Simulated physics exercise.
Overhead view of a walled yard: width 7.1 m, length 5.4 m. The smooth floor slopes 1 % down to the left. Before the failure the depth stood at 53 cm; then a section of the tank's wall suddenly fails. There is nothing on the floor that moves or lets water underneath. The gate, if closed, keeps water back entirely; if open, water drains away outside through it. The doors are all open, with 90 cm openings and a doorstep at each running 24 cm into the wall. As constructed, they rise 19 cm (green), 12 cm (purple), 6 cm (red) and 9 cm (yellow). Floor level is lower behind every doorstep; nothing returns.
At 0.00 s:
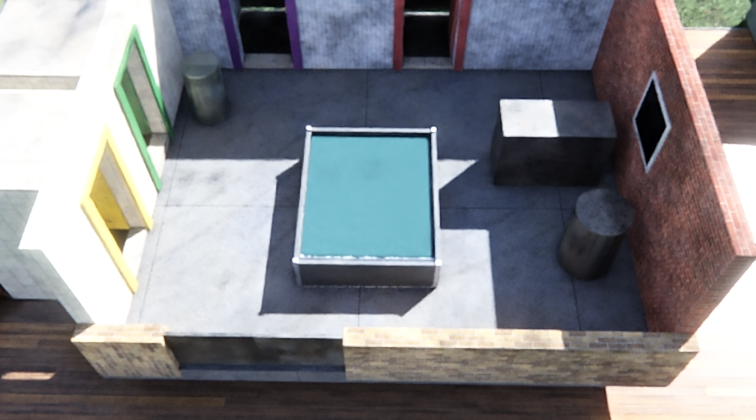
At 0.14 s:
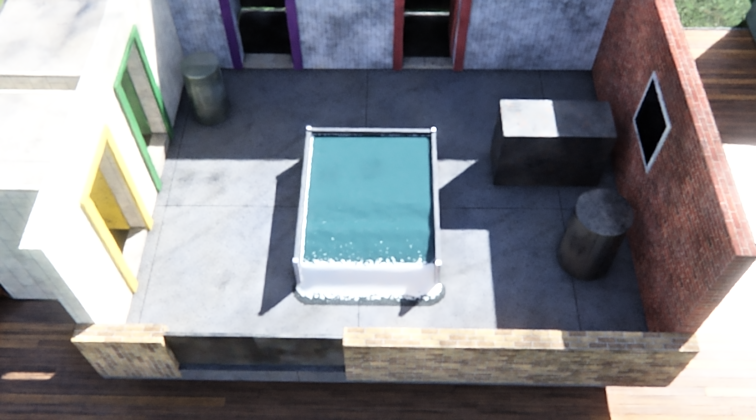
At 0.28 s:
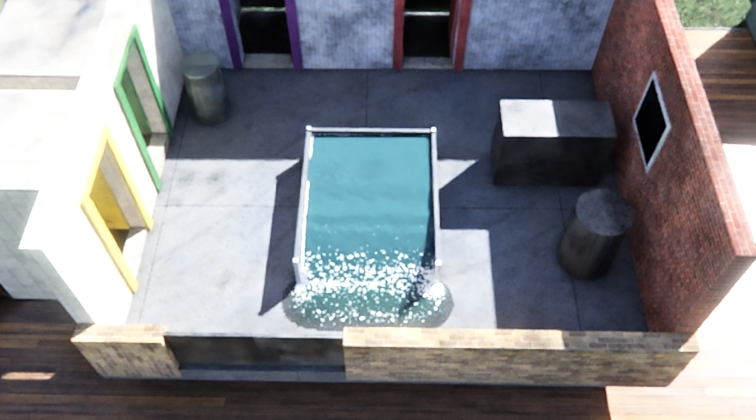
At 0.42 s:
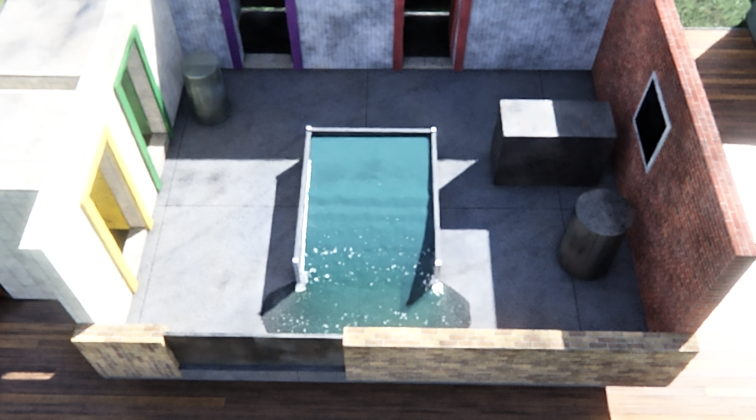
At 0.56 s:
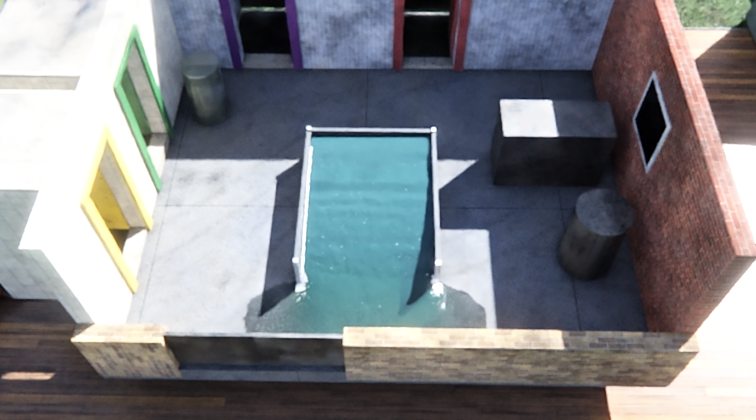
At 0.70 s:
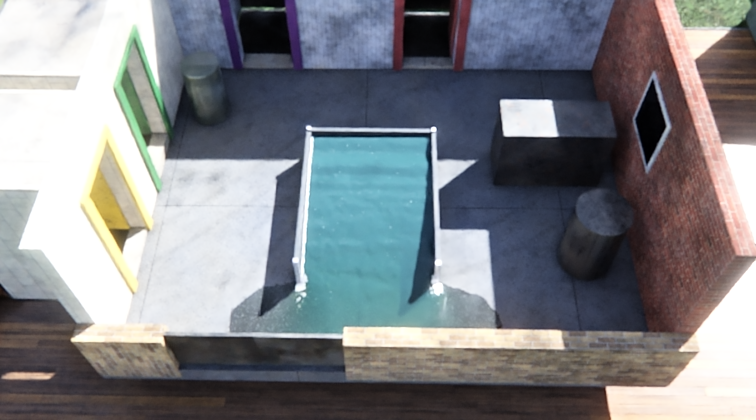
Walled courtyard seen from above, with water bursting from the near side of a rectangular tank and spreading across the grey floor.
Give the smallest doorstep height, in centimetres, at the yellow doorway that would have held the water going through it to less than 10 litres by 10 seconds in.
The smallest height is about 17 cm.
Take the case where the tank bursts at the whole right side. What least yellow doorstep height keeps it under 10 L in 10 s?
About 7.5 centimetres.
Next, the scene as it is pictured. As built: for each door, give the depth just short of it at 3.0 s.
In cm - green: 4, purple: 0, red: 0, yellow: 18.
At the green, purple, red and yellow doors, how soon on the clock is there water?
The green door gets it at 2.8 s, the purple door at 4.5 s, the red door at 6.0 s and the yellow door at 2.0 s.
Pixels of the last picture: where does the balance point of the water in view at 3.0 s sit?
Centre of the water: Approx. (365, 281) px.
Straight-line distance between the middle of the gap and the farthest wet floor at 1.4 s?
The front sits around 3.2 m out.
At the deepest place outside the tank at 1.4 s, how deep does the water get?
Up to some 40 centimetres, I'd say.
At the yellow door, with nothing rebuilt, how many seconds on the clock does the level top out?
Around 3.2 s.
After 1.4 s water covers 15 % of the floor, deepest (40 cm) near (363, 342); it has not reached the yellow door.
After 3.0 s water covers 40 % of the floor, deepest (32 cm) near (119, 352); 18 cm at the yellow door, 16 litres in over its 9 cm doorstep.
After 10.0 s water covers 95 % of the floor, deepest (12 cm) near (119, 352); 9 cm at the yellow door, 70 litres in over its 9 cm doorstep.
At the yellow door as built, the water arrived by 2.1 s and peaked near 18 cm at 3.2 s.
Run again over the same 10 s with other heights there, 20 litres in over 14.5 cm, 3 litres over 19.5 cm. The limit of 10 litres is kept from about 17 cm up.
